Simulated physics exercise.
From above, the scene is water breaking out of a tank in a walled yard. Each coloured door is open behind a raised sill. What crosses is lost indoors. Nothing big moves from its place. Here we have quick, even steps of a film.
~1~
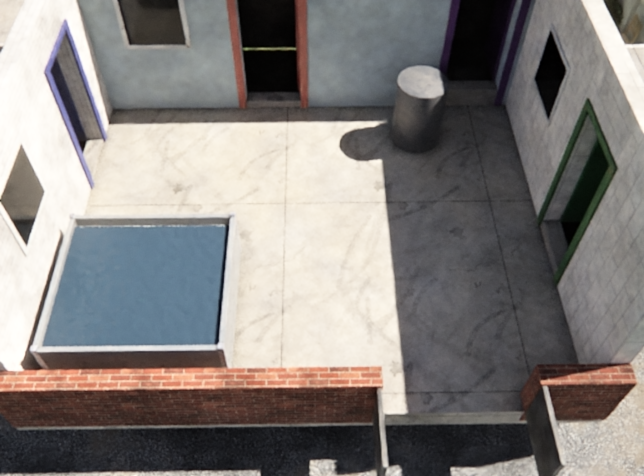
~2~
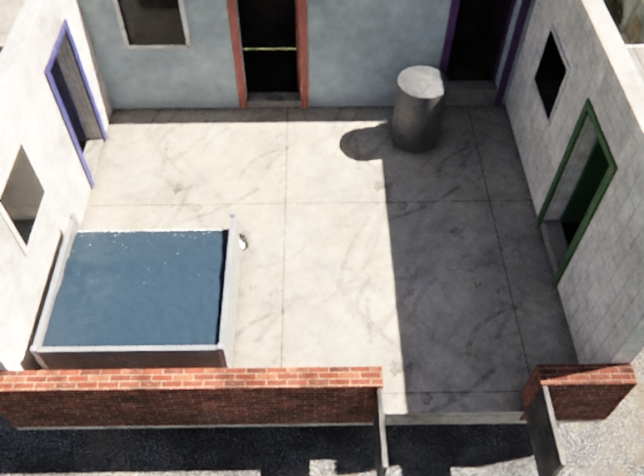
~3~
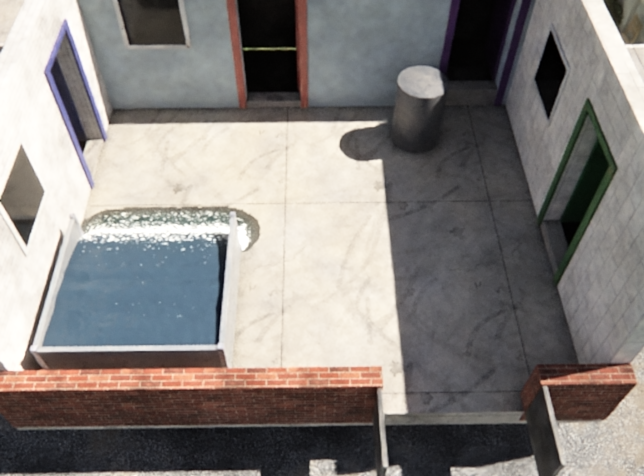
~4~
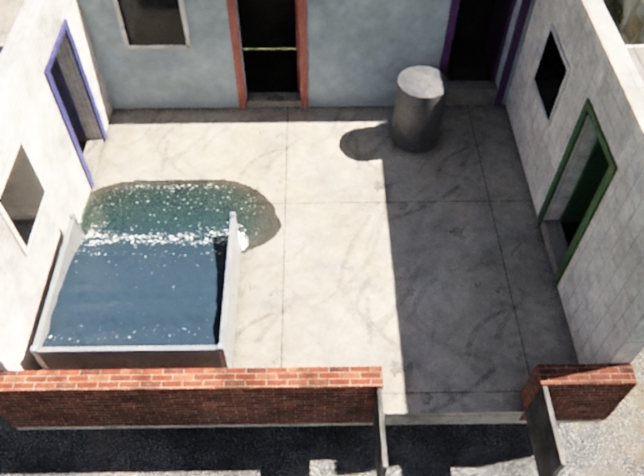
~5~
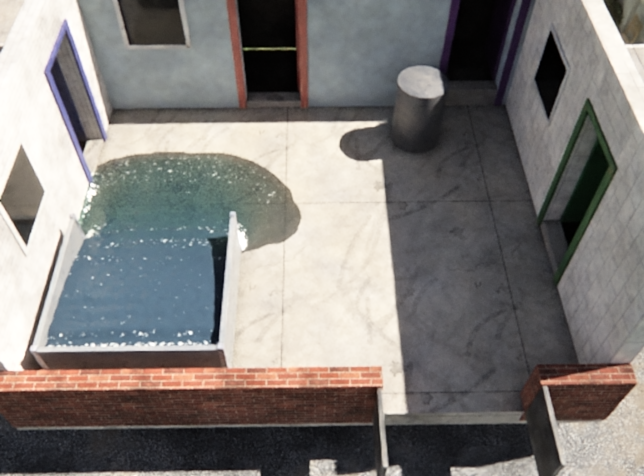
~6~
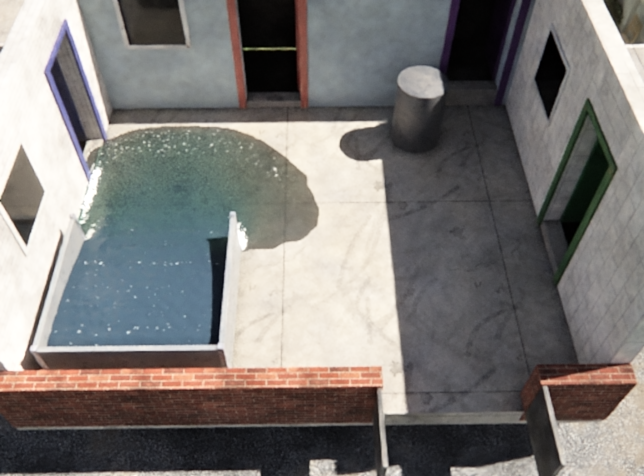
In a walled yard seen from above, a square tank of blue water stands whole and still near a low brick wall. Water breaks out along the tank's far side in white froth, then spreads over the pale paving as a widening, rounded green sheet, reaching back toward the rear wall and out to the right.
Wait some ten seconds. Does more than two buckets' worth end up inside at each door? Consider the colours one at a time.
The red door yes, more than two; the green door no, two at most; the blue door yes, more than two; the purple door no, two at most.
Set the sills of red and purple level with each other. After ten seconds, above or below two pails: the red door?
For the red door, I reckon it remains short.
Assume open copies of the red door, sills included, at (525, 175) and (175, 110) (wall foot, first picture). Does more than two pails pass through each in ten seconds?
Result: First undershoots, second overshoots.
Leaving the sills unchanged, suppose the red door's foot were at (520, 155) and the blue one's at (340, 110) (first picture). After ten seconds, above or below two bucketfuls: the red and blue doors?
Result: Red ends up below; blue ends up above.
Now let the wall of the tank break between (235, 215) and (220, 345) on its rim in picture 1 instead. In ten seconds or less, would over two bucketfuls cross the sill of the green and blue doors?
Green: Above the mark; blue: Above the mark.
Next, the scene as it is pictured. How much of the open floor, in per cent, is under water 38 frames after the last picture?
I'd say close to 85 per cent.
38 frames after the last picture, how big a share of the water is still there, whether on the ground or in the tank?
Roughly 84 per cent.
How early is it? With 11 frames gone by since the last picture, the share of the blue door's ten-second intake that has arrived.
Something like 10 in a hundred.
A moment on, water covers 35 % of the floor; the red door under two buckets in, the green door not reached, the blue door under two buckets in, the purple door not reached.
Next, water covers 40 % of the floor; the red door over two buckets in, the green door not reached, the blue door over two buckets in, the purple door not reached.
Then, water covers 50 % of the floor; the red door far over two buckets in, the green door not reached, the blue door far over two buckets in, the purple door wet at the sill, nothing in.
Later, water covers 85 % of the floor; the red door far over two buckets in, the green door wet at the sill, nothing in, the blue door far over two buckets in, the purple door wet at the sill, nothing in.
In the end, water covers 100 % of the floor; the red door far over two buckets in, the green door wet at the sill, nothing in, the blue door far over two buckets in, the purple door wet at the sill, nothing in.
